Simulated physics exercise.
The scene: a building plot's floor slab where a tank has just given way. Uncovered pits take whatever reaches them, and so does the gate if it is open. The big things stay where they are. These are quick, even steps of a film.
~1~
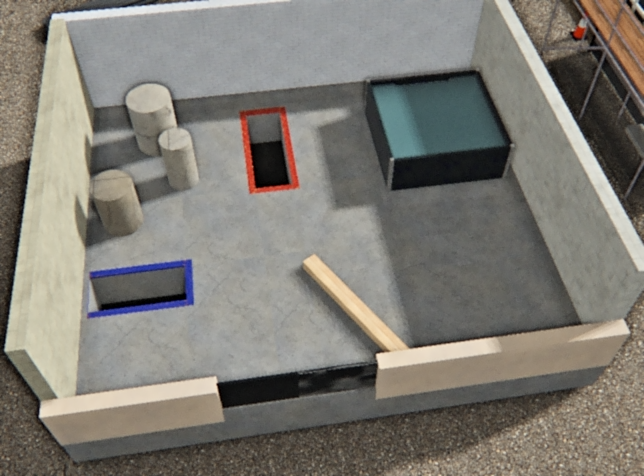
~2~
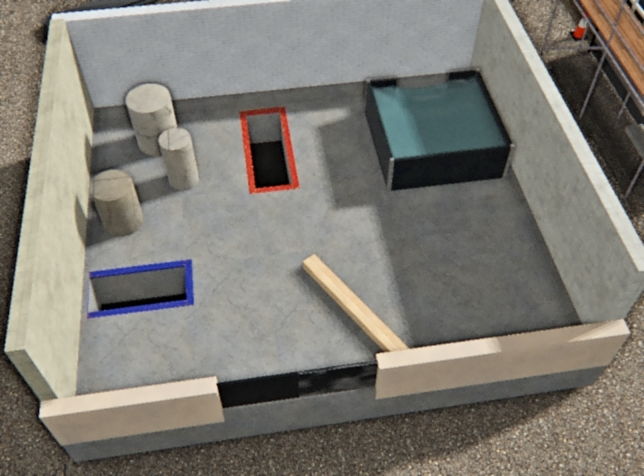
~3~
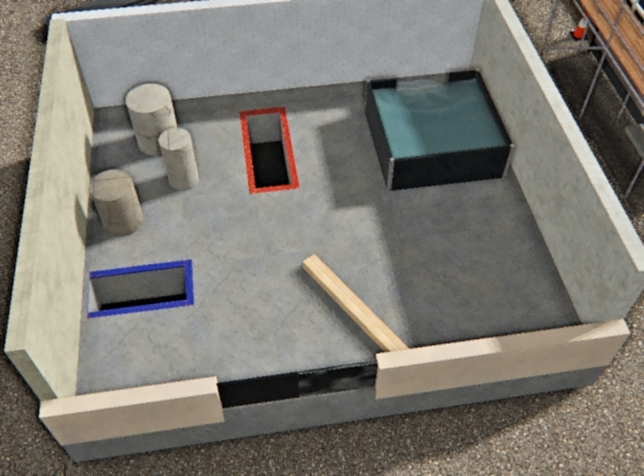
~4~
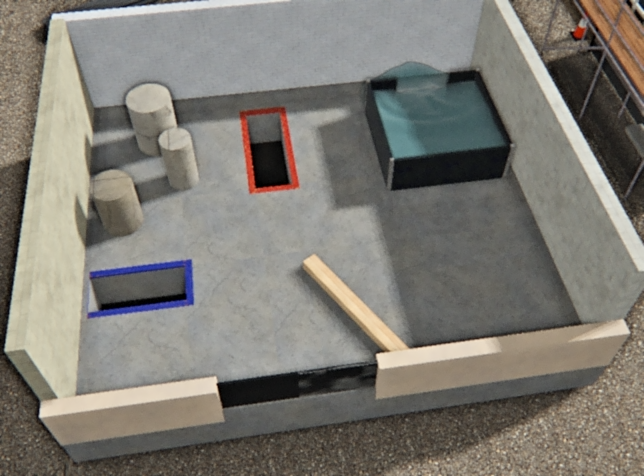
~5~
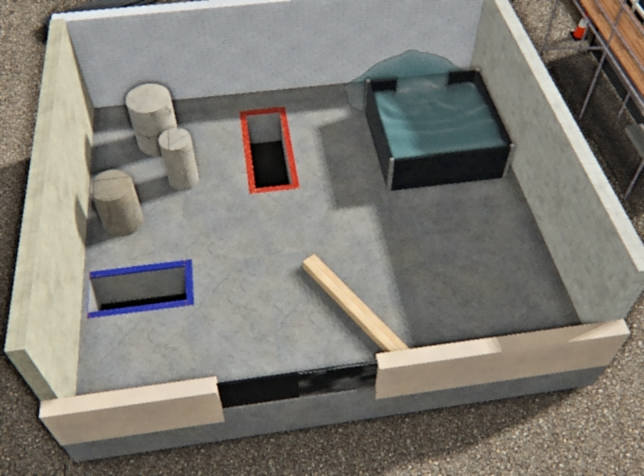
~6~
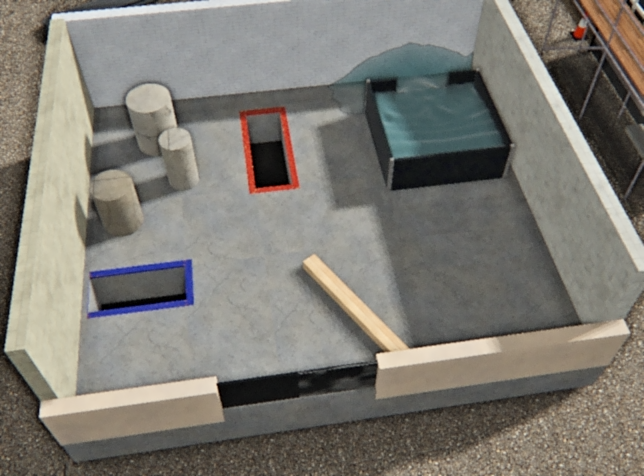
Water slopped over the far side of the open tank on the concrete slab and spread out along the back wall, mostly leftward, while the level inside dropped a little and everything else stayed still.
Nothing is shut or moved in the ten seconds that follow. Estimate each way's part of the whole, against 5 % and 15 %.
In the end: The gate takes less than 5 %; the red pit takes more than 15 %; the blue pit takes less than 5 %.
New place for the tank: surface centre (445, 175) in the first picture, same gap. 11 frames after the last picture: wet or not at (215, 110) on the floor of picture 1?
Answer: Under water.
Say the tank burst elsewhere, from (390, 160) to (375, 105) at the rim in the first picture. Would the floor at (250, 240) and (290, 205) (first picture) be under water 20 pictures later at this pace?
One after the other: Covered, awash.
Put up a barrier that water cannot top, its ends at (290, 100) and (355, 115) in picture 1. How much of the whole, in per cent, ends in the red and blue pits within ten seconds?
Parts in a hundred: Red 6, blue 2.
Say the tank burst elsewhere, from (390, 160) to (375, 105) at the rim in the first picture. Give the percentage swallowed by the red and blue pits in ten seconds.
Per cent: Red 50, blue 20.
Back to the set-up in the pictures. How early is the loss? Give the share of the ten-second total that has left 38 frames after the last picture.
I make it 65 per cent.
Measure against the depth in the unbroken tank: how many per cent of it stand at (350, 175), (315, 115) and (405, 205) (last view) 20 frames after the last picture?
In turn 2, 8 and 0 in a hundred.
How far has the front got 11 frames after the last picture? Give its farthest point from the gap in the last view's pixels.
I would point to (166, 106).
A moment on, water covers 10 % of the floor; the gate 0 %, the red pit 0 %, the blue pit 0 %.
Next, water covers 20 % of the floor; the gate 0 %, the red pit 4 %, the blue pit 0 %.
Then, water covers 35 % of the floor; the gate 0 %, the red pit 11 %, the blue pit 0 %.
Later, water covers 50 % of the floor; the gate 0 %, the red pit 20 %, the blue pit 0 %.
In the end, water covers 75 % of the floor; the gate 0 %, the red pit 30 %, the blue pit 2 %.
